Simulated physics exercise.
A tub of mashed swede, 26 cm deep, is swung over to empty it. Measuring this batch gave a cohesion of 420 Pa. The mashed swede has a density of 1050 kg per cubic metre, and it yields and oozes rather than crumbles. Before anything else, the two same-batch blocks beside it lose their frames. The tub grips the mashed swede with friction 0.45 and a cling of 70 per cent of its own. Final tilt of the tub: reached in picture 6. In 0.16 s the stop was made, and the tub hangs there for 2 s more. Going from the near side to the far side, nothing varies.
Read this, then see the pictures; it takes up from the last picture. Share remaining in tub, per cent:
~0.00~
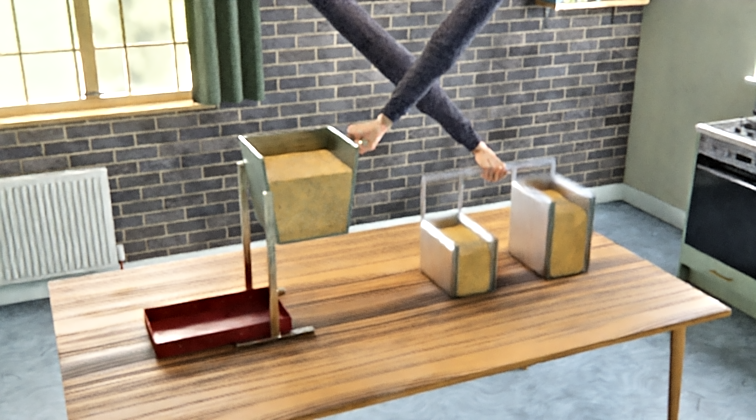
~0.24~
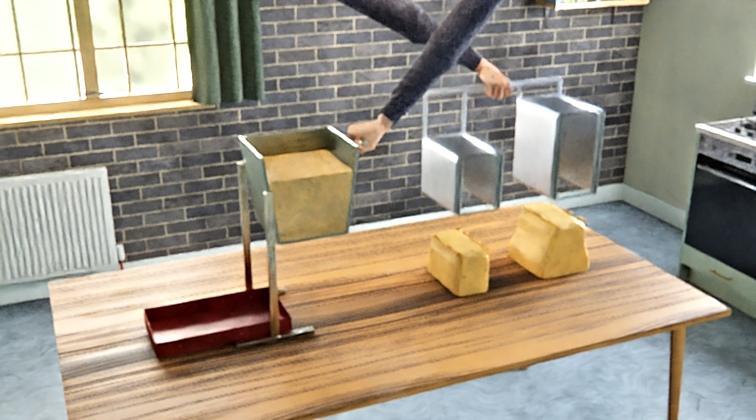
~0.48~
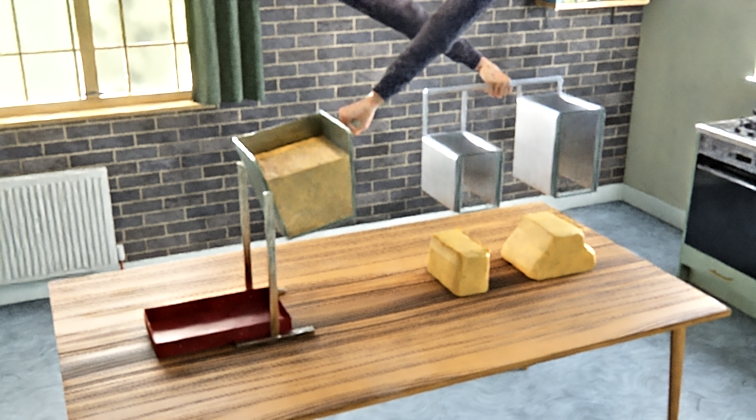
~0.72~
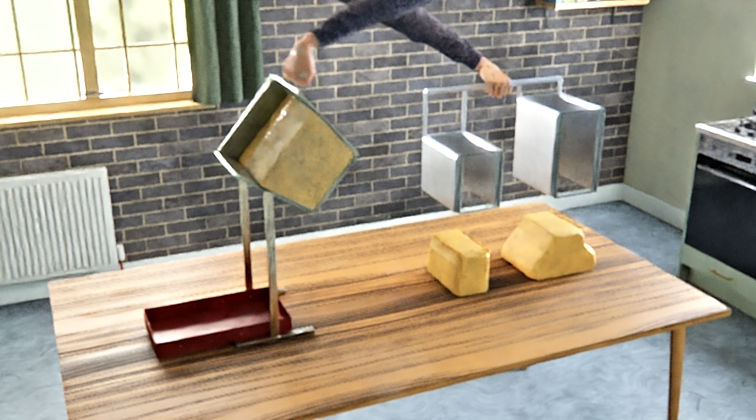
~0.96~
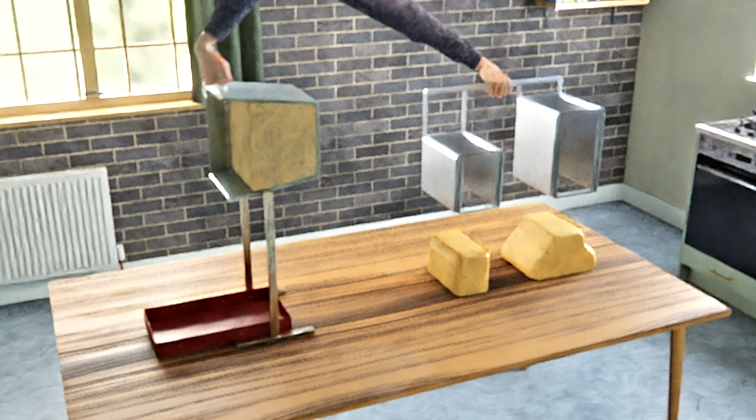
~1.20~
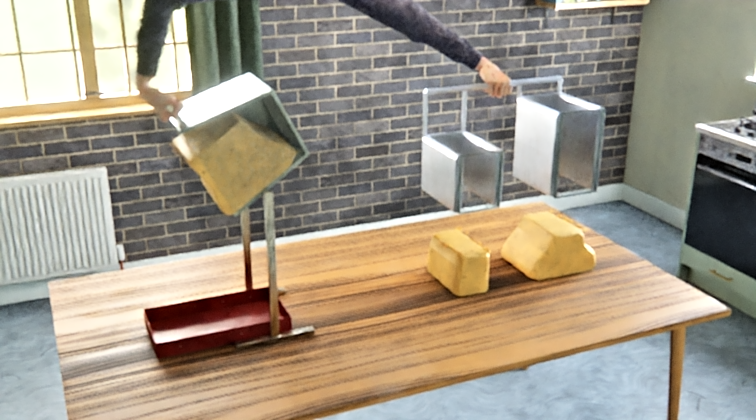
Near 0 percent.
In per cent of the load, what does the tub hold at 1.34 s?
30 %, roughly.
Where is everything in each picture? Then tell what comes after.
In the first picture, handle-side rim at (357, 147), tilt 0 degrees; crest of the mashed swede at (272, 181); block heights 15 cm, 24 cm (left to right).
In the second picture, handle-side rim at (357, 147), tilt 0 degrees; crest of the mashed swede at (272, 181); block heights 15 cm, 19 cm (left to right).
In the third picture, handle-side rim at (348, 131), tilt 11 degrees; crest of the mashed swede at (344, 157); block heights 15 cm, 16 cm (left to right).
In the fourth picture, handle-side rim at (297, 94), tilt 50 degrees; crest of the mashed swede at (316, 115); block heights 15 cm, 16 cm (left to right).
In the fifth picture, handle-side rim at (223, 101), tilt 90 degrees; crest of the mashed swede at (255, 104); block heights 15 cm, 16 cm (left to right).
In the sixth picture, handle-side rim at (182, 134), tilt 117 degrees; crest of the mashed swede at (238, 122); block heights 15 cm, 16 cm (left to right).
After 1.34 s, the tub is at 117 degrees and holds 29 %.
After 1.51 s, the tub is at 117 degrees and holds 0 %.
After 1.68 s, the tub is at 117 degrees and holds 0 %.
After 1.85 s, the tub is at 117 degrees and holds 0 %.
After 3.20 s, the tub is at 117 degrees and holds 0 %.
